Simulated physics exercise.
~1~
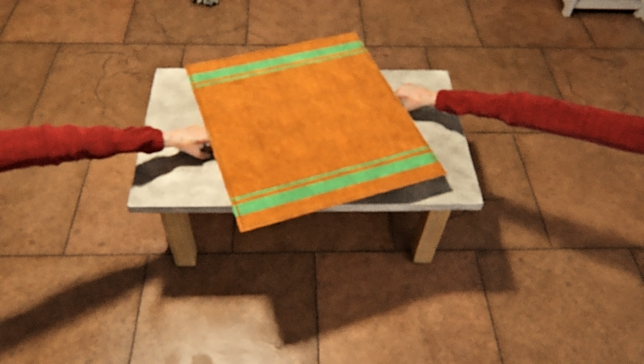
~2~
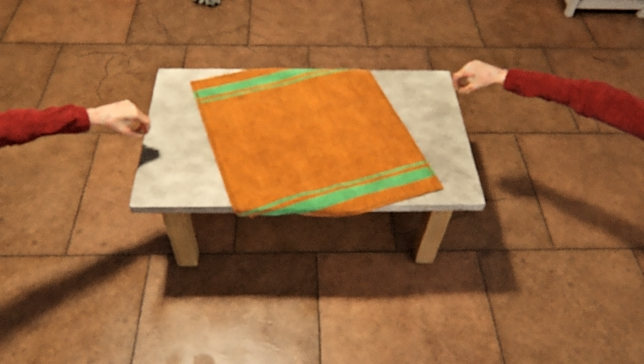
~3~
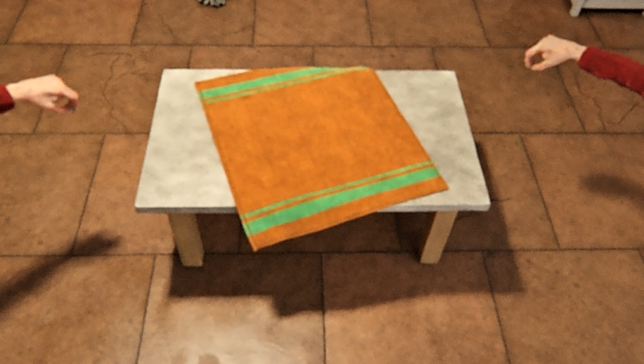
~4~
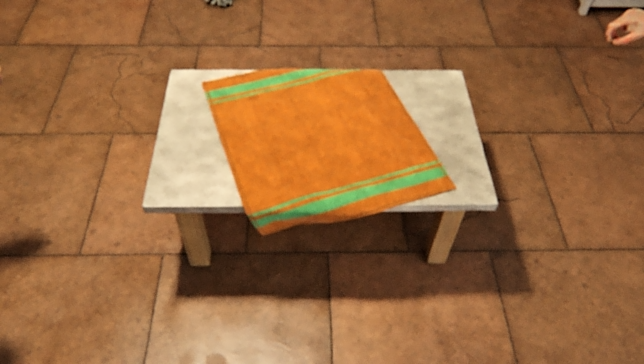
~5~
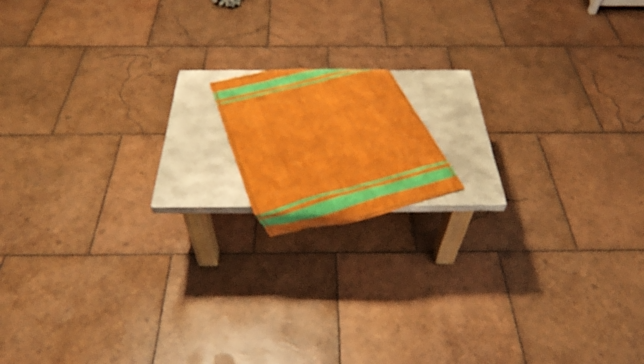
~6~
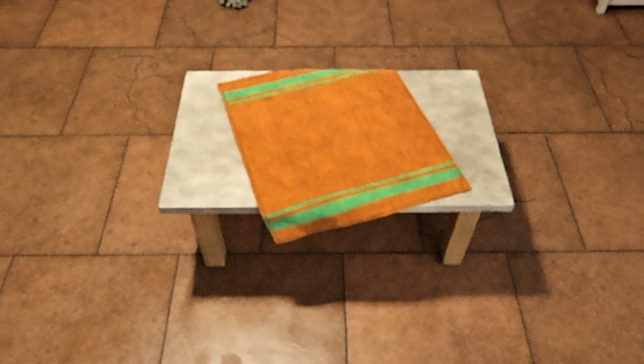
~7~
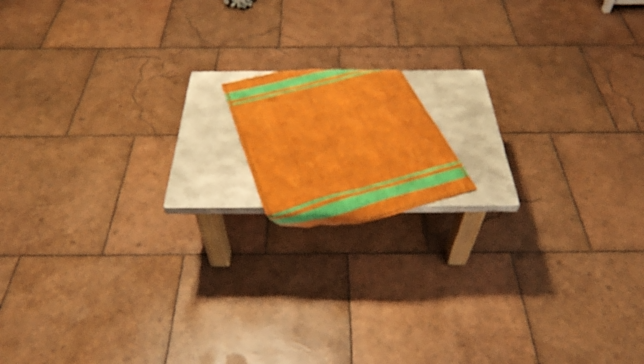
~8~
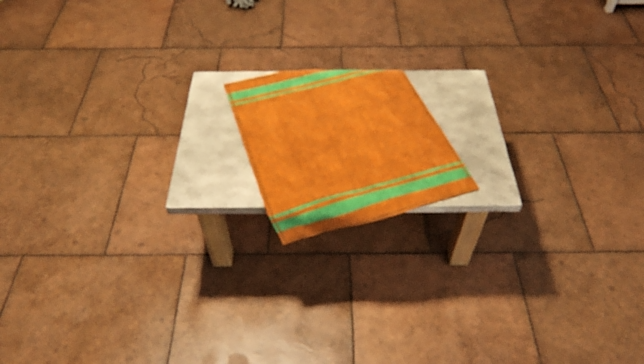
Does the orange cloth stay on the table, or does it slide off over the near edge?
It stays on the table, with most of it resting on the top and only a small part hanging over the near edge.
At the start, two hands in red sleeves reach in from the left and right beside an orange cloth with green stripes, spread flat just above a low, pale-topped table on a tiled floor. The hands let go and the cloth drops onto the top, lying at an angle with part of it over the near edge. The arms then draw apart and leave the view on both sides. As the camera pans slightly left, the overhanging edge stirs a little. At the end, the cloth still lies mostly on the tabletop, with one corner hanging over the front.
